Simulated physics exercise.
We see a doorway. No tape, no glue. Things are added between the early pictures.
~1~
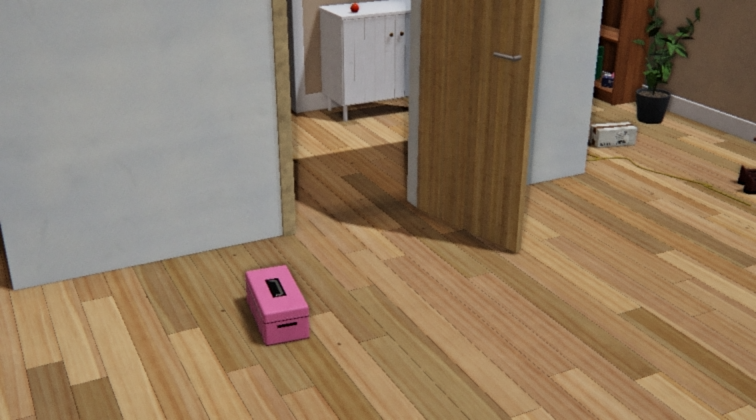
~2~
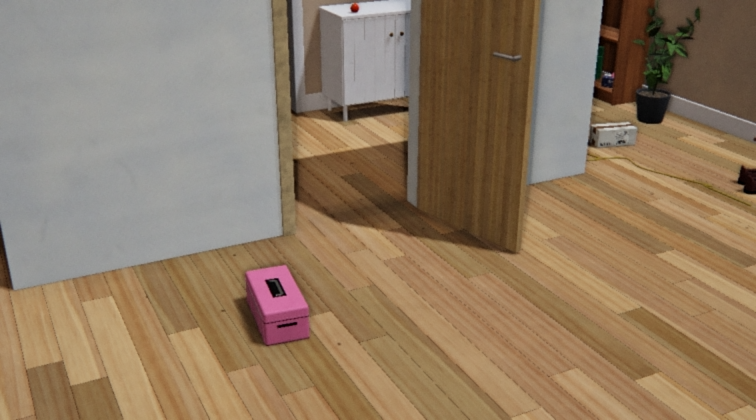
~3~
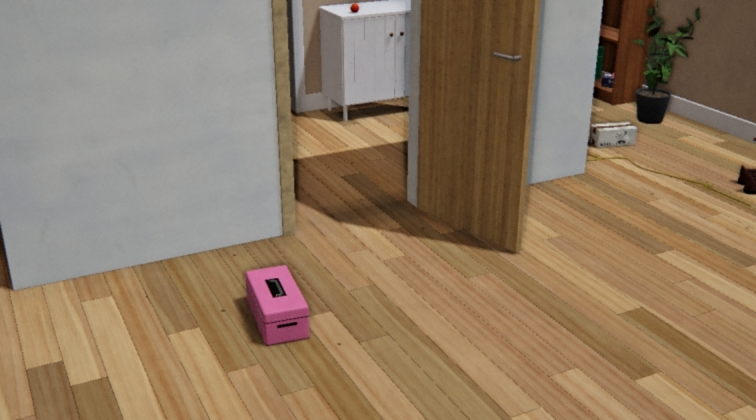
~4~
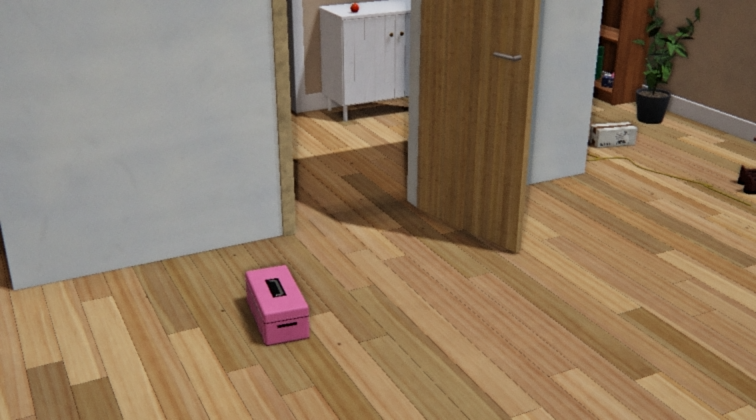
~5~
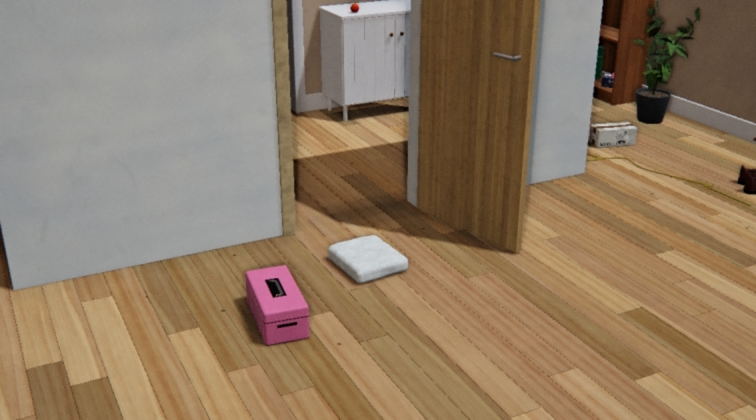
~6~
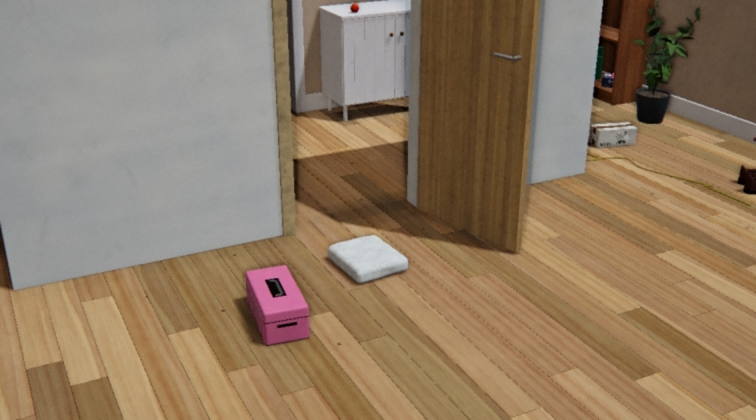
At first, a pink box with a dark slot on top sits alone on the wooden floor before a wide-open door, and nothing moves. Then a white cushion appears on the floor to the right of the box, near the doorway, and everything stays still.
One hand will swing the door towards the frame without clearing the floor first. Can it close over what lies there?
As it turns out, it reaches the frame.
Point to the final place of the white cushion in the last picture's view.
At about (305, 260).
Then, 0.80 s after the last picture, door at 70°.
Then, 1.20 s after the last picture, door at 43°; white cushion slid a little near (340, 260).
Then, 1.50 s after the last picture, door at 23°; white cushion slid about its own width near (308, 260).
At rest, door at 0°; moved from the start, white cushion; pink toolbox in place. Seen from the same camera at the end, white cushion near (305, 260).
